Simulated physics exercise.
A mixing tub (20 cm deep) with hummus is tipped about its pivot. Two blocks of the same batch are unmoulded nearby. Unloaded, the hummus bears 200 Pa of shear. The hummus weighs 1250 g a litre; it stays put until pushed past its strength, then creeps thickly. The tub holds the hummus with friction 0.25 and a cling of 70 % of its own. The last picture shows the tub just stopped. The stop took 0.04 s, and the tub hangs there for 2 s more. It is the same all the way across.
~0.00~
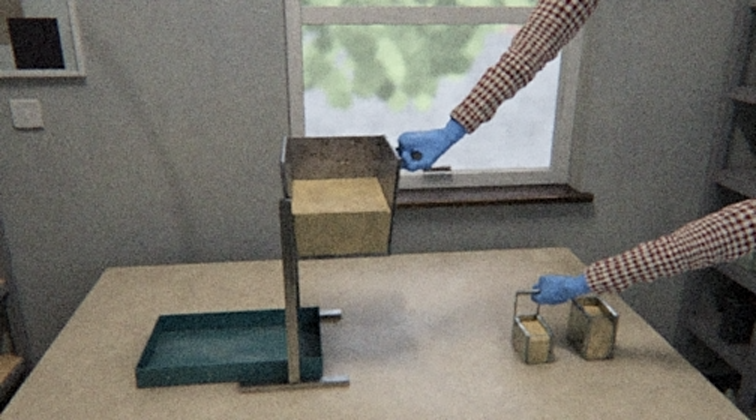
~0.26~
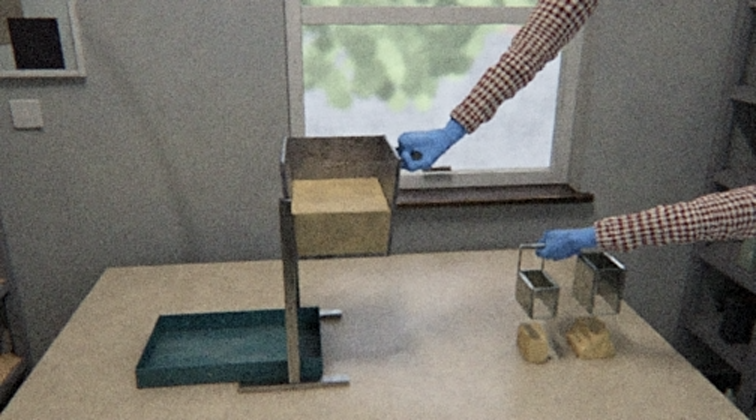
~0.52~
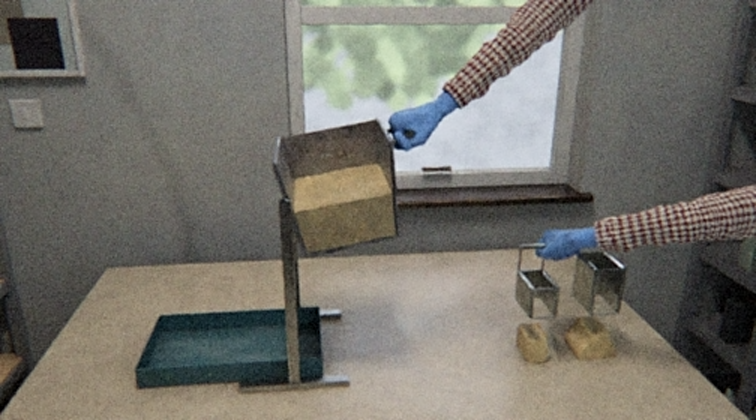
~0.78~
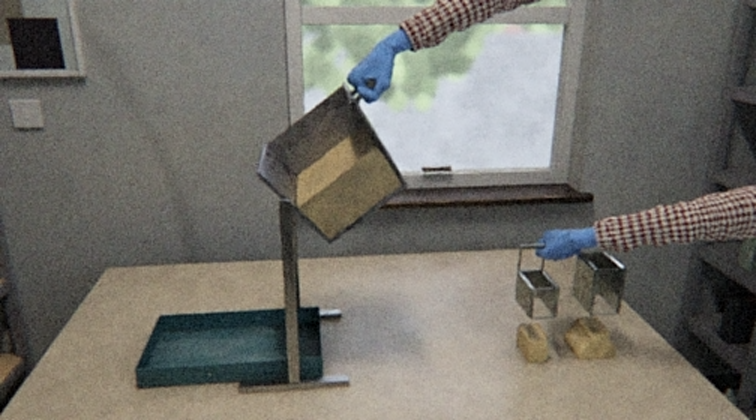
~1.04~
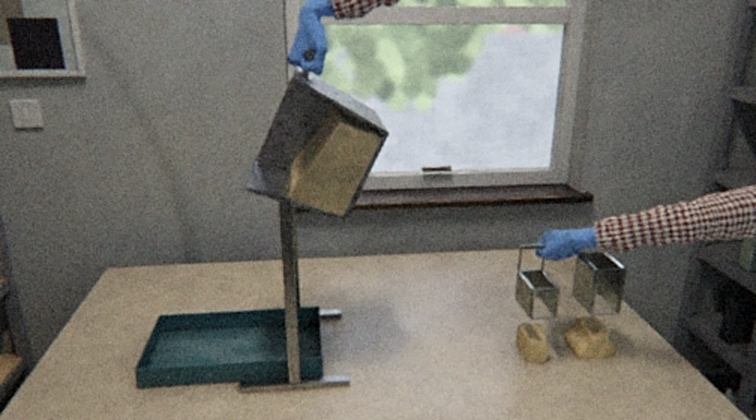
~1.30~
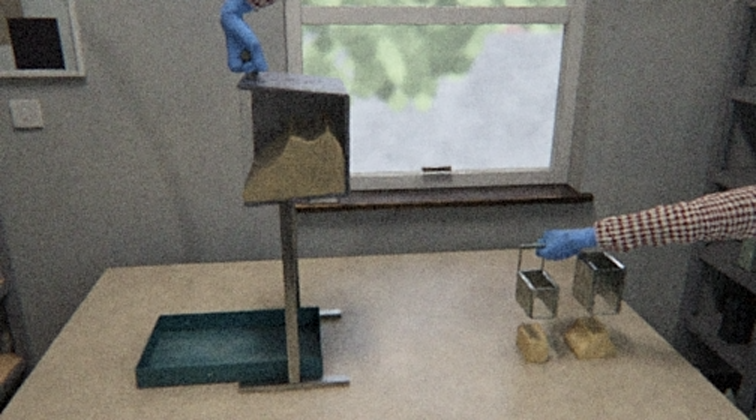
In a grey room with a window, gloved hands lifting moulds off two tan blocks, which sag slightly, then turning a metal tub leftward.
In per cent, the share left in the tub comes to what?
It comes to some 56 %.
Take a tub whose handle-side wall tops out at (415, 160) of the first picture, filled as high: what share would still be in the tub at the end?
It would be near 50 %.
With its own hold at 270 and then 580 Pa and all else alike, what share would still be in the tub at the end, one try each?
In turn about 65 %, 100 %.
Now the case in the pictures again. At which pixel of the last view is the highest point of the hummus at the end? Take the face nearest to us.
Near (287, 170).
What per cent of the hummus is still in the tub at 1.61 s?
Some 65 per cent.
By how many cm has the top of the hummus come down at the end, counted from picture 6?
Roughly 7 cm.
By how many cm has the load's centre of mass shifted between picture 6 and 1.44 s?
Some 4 cm.
After 1.44 s, the tub is at 89 degrees and holds 86 %.
After 1.61 s, the tub is at 89 degrees and holds 64 %.
After 1.78 s, the tub is at 89 degrees and holds 56 %.
After 1.95 s, the tub is at 89 degrees and holds 56 %.
After 3.30 s, at the end, the tub is at 89 degrees and holds 56 %.
